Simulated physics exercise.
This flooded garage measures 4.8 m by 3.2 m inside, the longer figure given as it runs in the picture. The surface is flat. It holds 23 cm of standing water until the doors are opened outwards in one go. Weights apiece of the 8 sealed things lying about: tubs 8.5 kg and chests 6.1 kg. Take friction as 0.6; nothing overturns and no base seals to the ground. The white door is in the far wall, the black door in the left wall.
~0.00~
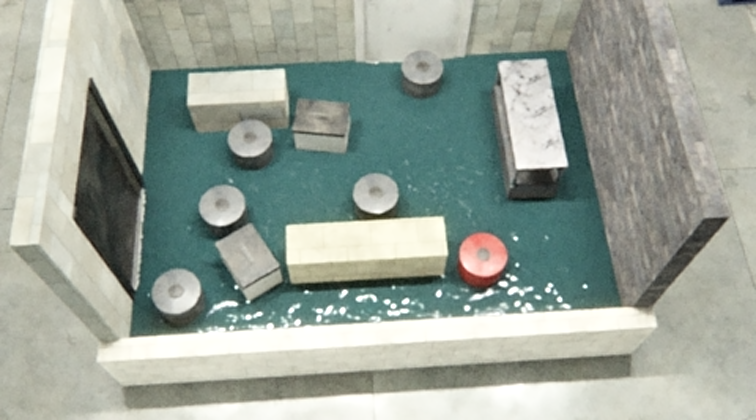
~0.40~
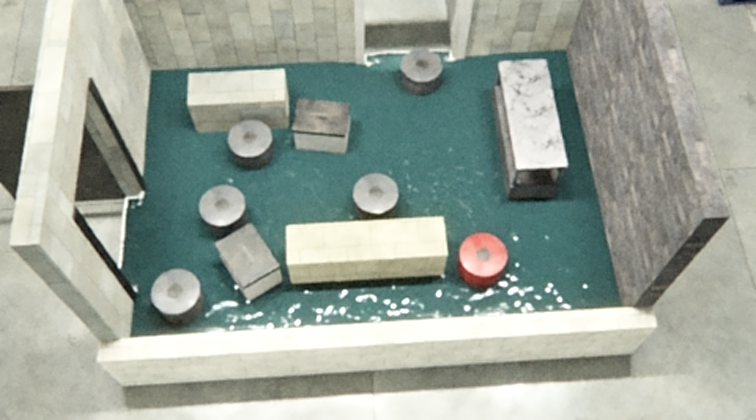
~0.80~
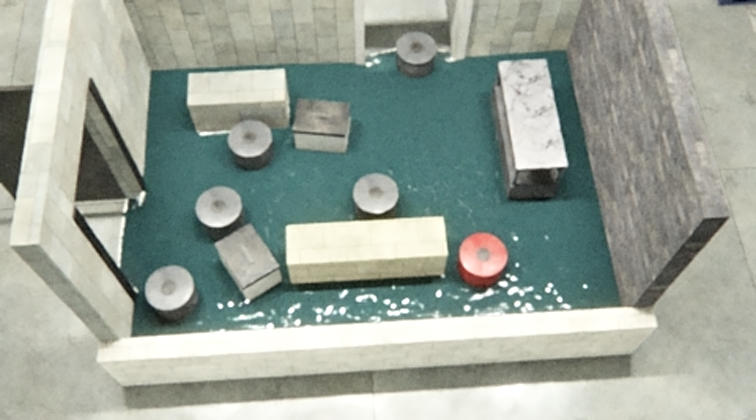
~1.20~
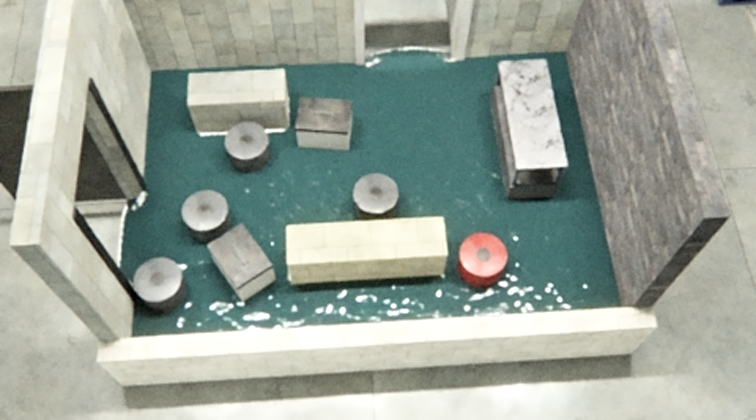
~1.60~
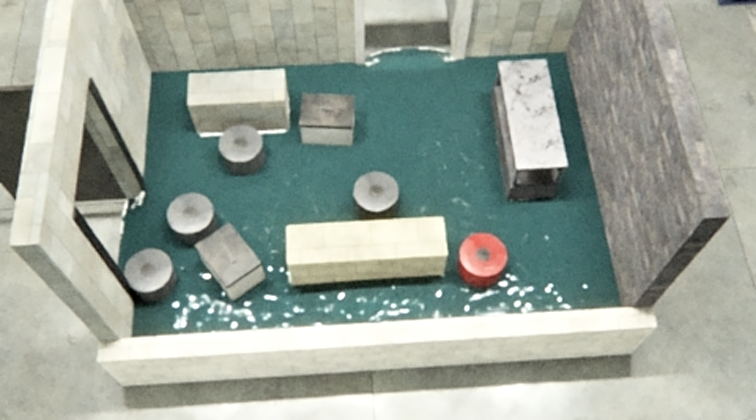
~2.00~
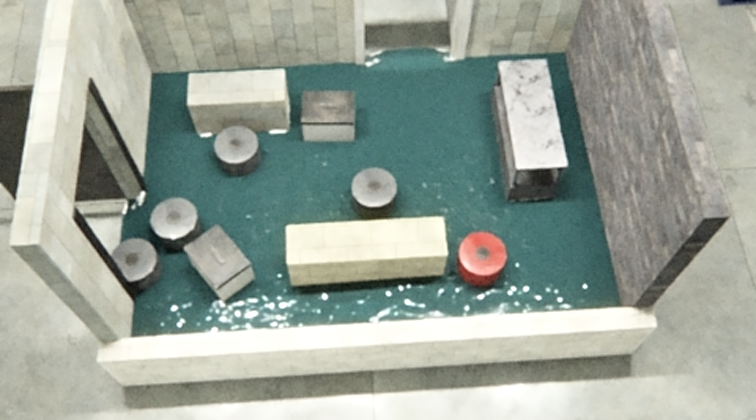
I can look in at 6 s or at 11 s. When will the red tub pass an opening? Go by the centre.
It leaves after the second time or never.
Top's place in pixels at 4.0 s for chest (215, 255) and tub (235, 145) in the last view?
Around (152, 241) and (210, 151).
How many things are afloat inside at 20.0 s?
I count 0.
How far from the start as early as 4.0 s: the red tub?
Roughly 40 cm by then.
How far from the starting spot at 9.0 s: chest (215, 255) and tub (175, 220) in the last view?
In turn: Washed out, washed out.
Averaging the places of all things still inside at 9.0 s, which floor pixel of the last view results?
At about (362, 152).
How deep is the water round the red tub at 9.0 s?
Roughly 11 cm.
After 4.0 s the red tub is near (464, 220), 0.4 m from its start, afloat; 3 of 8 are out; 5 afloat.
After 9.0 s the red tub is near (460, 122), 1.6 m from its start, afloat; 5 of 8 are out; 3 afloat.
After 16.0 s the red tub has gone out (at 15.4 s); 7 of 8 are out; 1 afloat.
After 20.0 s the red tub has gone out (at 15.4 s); 7 of 8 are out; 0 afloat.
